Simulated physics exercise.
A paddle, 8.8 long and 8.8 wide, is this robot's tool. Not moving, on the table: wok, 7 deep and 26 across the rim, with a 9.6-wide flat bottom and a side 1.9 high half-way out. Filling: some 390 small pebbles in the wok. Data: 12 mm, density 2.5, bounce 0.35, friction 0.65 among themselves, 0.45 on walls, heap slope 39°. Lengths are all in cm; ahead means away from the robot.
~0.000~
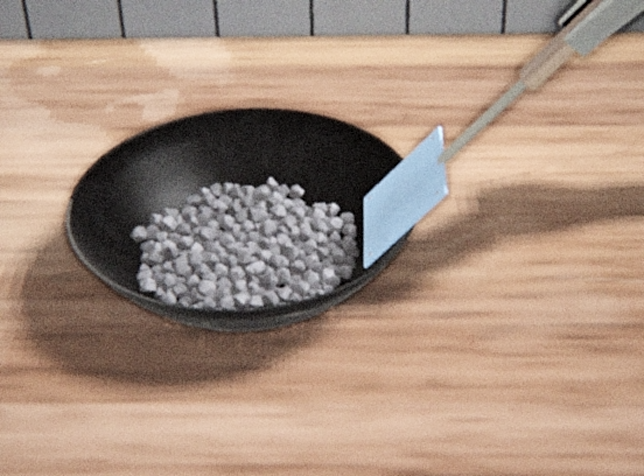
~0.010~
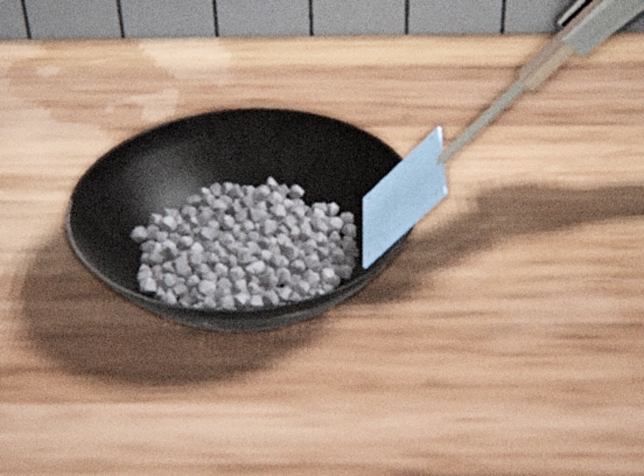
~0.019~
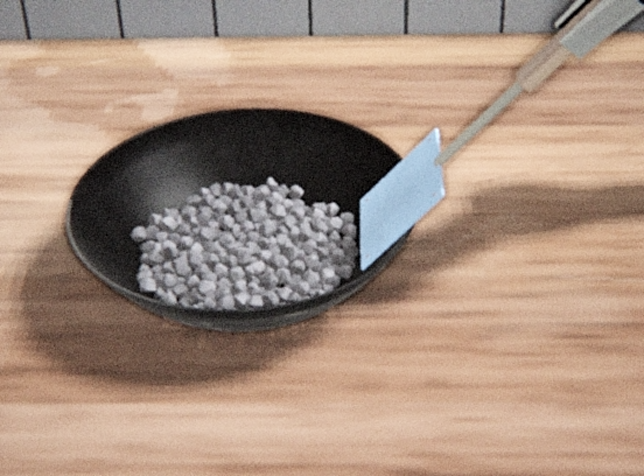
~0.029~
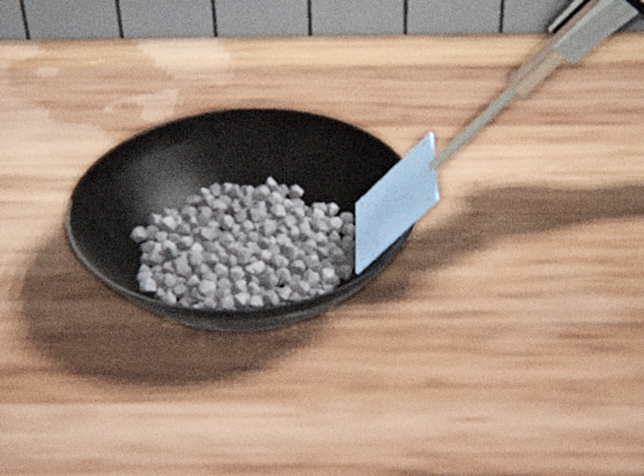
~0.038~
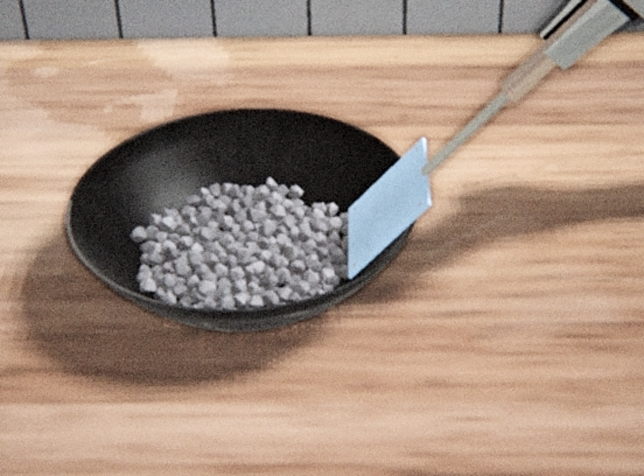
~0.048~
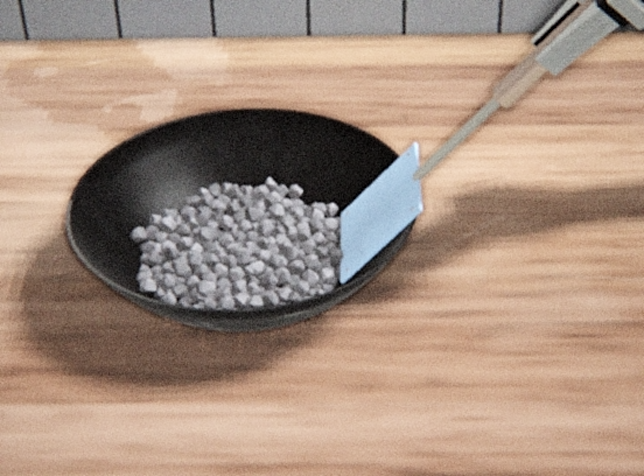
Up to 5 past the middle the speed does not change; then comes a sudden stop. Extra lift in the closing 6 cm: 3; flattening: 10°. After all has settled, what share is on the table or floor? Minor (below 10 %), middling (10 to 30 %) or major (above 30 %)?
Minor.
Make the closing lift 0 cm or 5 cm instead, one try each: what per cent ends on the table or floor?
5 and 0 %.
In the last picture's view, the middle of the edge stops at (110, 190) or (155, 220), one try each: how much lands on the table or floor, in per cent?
Close to 55 and close to 20 per cent, respectively.
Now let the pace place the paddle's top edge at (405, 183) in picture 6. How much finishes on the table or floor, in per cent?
My guess is around 5 percent.
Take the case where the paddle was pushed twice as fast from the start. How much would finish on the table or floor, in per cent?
Estimated result: Some 20 %.
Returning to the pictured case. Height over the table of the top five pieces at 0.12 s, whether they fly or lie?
Estimated height above table: Approx. 5 cm.
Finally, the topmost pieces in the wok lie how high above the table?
About 8.5 cm above the table.
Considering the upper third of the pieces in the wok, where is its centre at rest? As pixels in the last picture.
The middle lies somewhere around (131, 215).
After 0.12 s, sloping 49°, highest piece 5 above the table; 394 in the wok.
After 0.19 s, sloping 45°, highest piece 8 above the table; 394 in the wok.
After 0.43 s, sloping 39°, highest piece 8 above the table; 377 in the wok, 12 on the table or floor, 5 on the blade or in flight.
After 1.48 s, sloping 39°, highest piece 8 above the table; 377 in the wok, 17 on the table or floor.
In the end, 377 in the wok, 17 on the table or floor. That is 4 % on the table or floor.
